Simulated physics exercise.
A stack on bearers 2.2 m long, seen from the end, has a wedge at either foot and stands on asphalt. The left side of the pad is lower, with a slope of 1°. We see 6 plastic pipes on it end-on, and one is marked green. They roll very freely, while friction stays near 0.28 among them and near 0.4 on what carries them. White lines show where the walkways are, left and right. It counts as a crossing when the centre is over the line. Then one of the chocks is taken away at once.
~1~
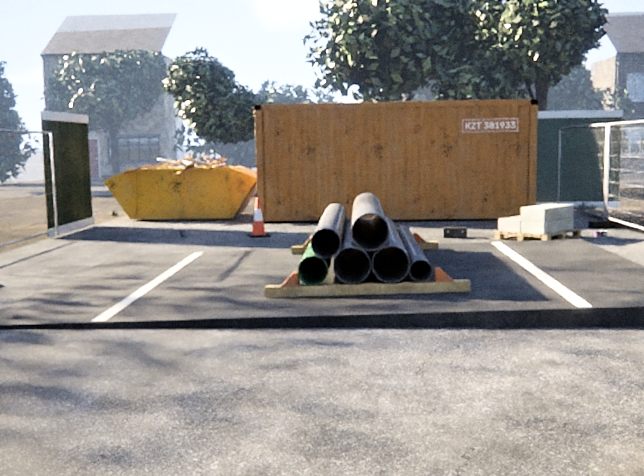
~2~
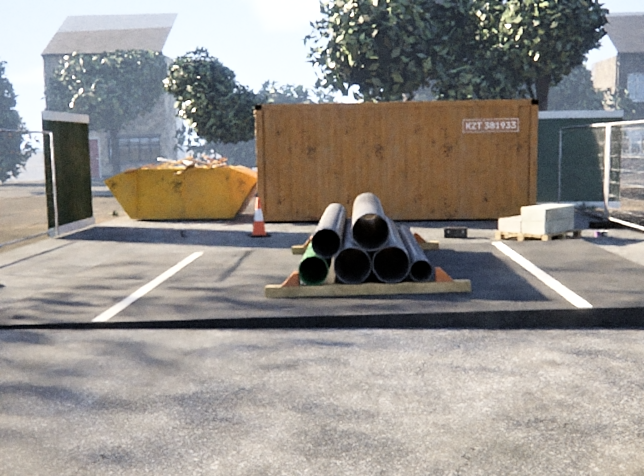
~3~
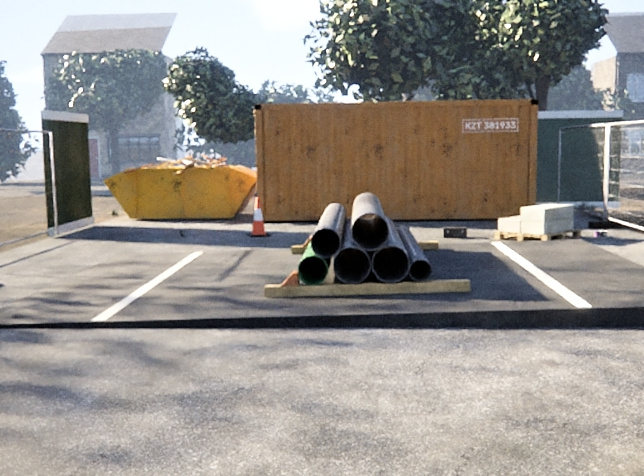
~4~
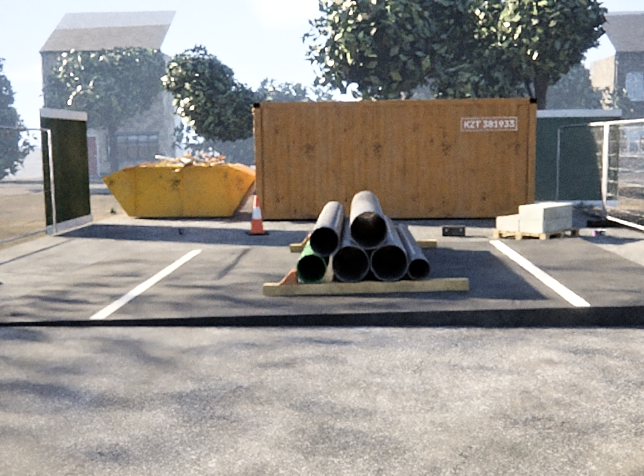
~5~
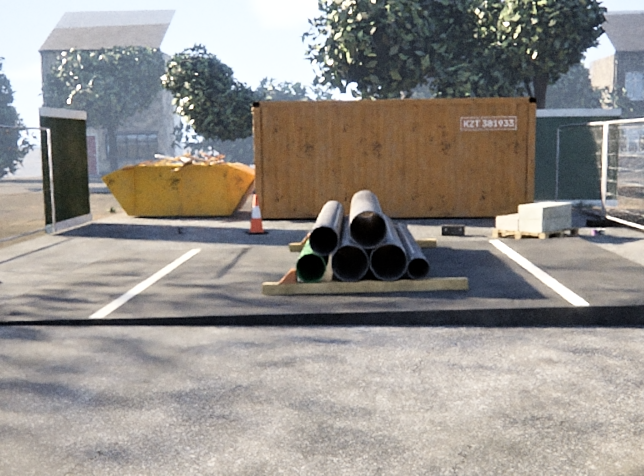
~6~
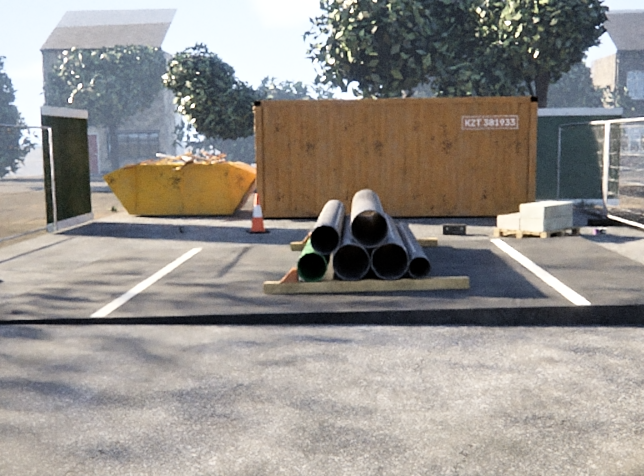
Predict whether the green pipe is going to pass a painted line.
It never leaves the lined area.
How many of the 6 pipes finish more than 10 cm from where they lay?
The answer comes to 0.
Another 0.4 s on from the last picture, green is on the bearers, 50 cm from the bearers' left end; 0 over a line so far.
In the end (0.8 s after the last picture), green is on the bearers, 50 cm from the bearers' left end; 0 over a line so far.
